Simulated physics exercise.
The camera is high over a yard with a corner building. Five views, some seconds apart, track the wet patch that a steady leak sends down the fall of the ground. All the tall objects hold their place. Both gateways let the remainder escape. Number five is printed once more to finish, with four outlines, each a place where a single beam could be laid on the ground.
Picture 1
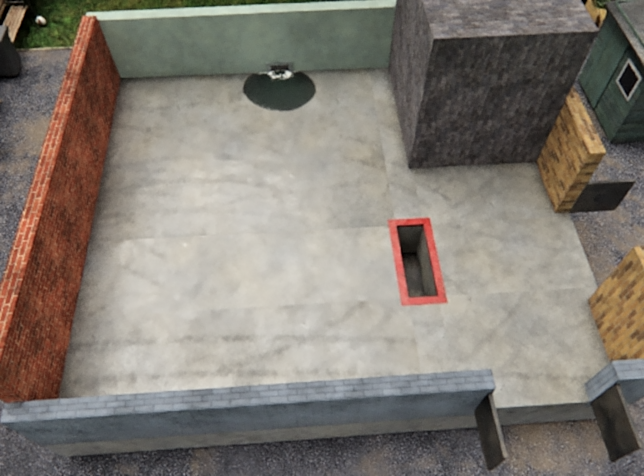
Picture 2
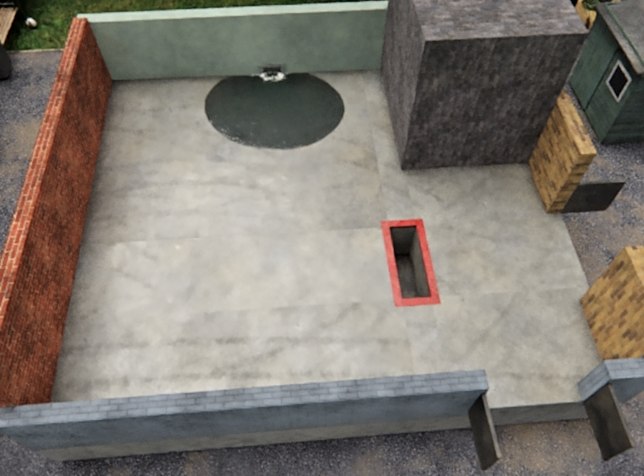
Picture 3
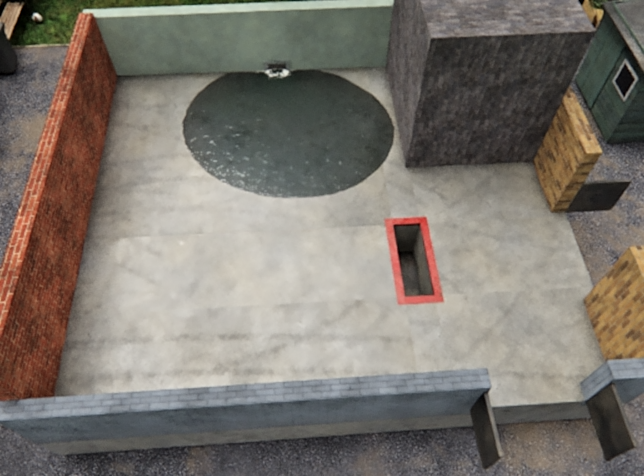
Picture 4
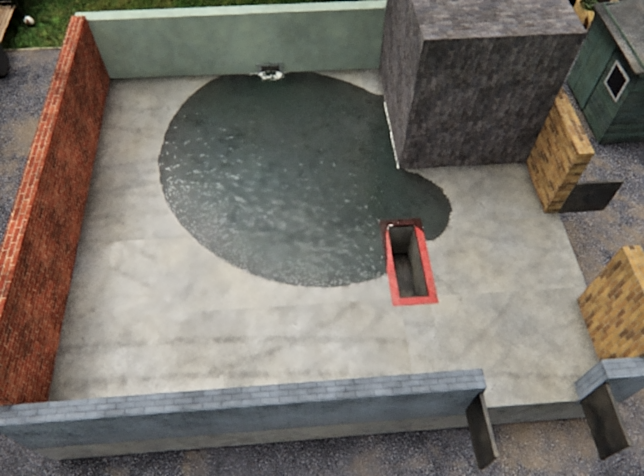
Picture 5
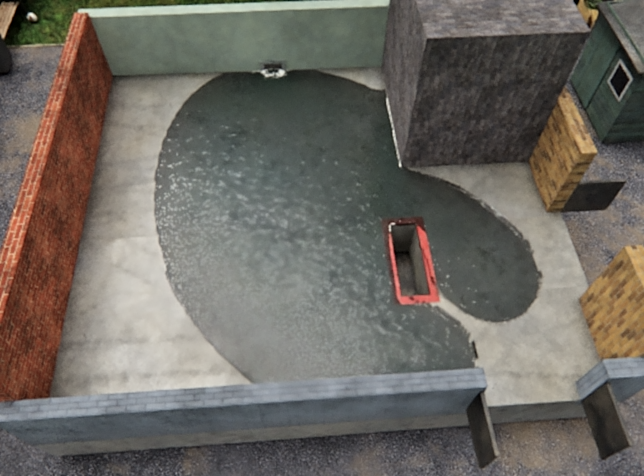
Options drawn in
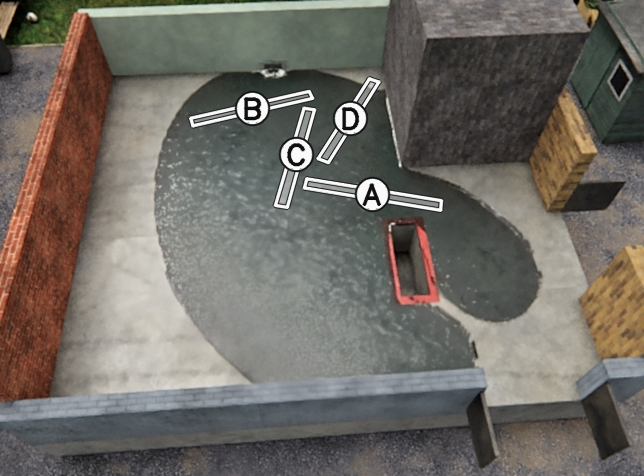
Walled concrete yard seen from above, with dark water spreading from the back wall, rounding a grey block and reaching a red-edged pit.
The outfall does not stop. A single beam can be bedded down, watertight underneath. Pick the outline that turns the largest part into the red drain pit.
B is best.
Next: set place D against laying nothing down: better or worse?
Place D is worse.
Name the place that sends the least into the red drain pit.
The answer is A.
In white, A from (305, 183) to (441, 205); B from (191, 122) to (310, 94); C from (281, 206) to (309, 109); D from (323, 160) to (374, 80).
With A, about 6 % of the stream goes into the red drain pit, about 94 % out by the gates.
With B, about 28 % of the stream goes into the red drain pit, about 72 % out by the gates.
With C, about 18 % of the stream goes into the red drain pit, about 82 % out by the gates.
With D, about 13 % of the stream goes into the red drain pit, about 86 % out by the gates.
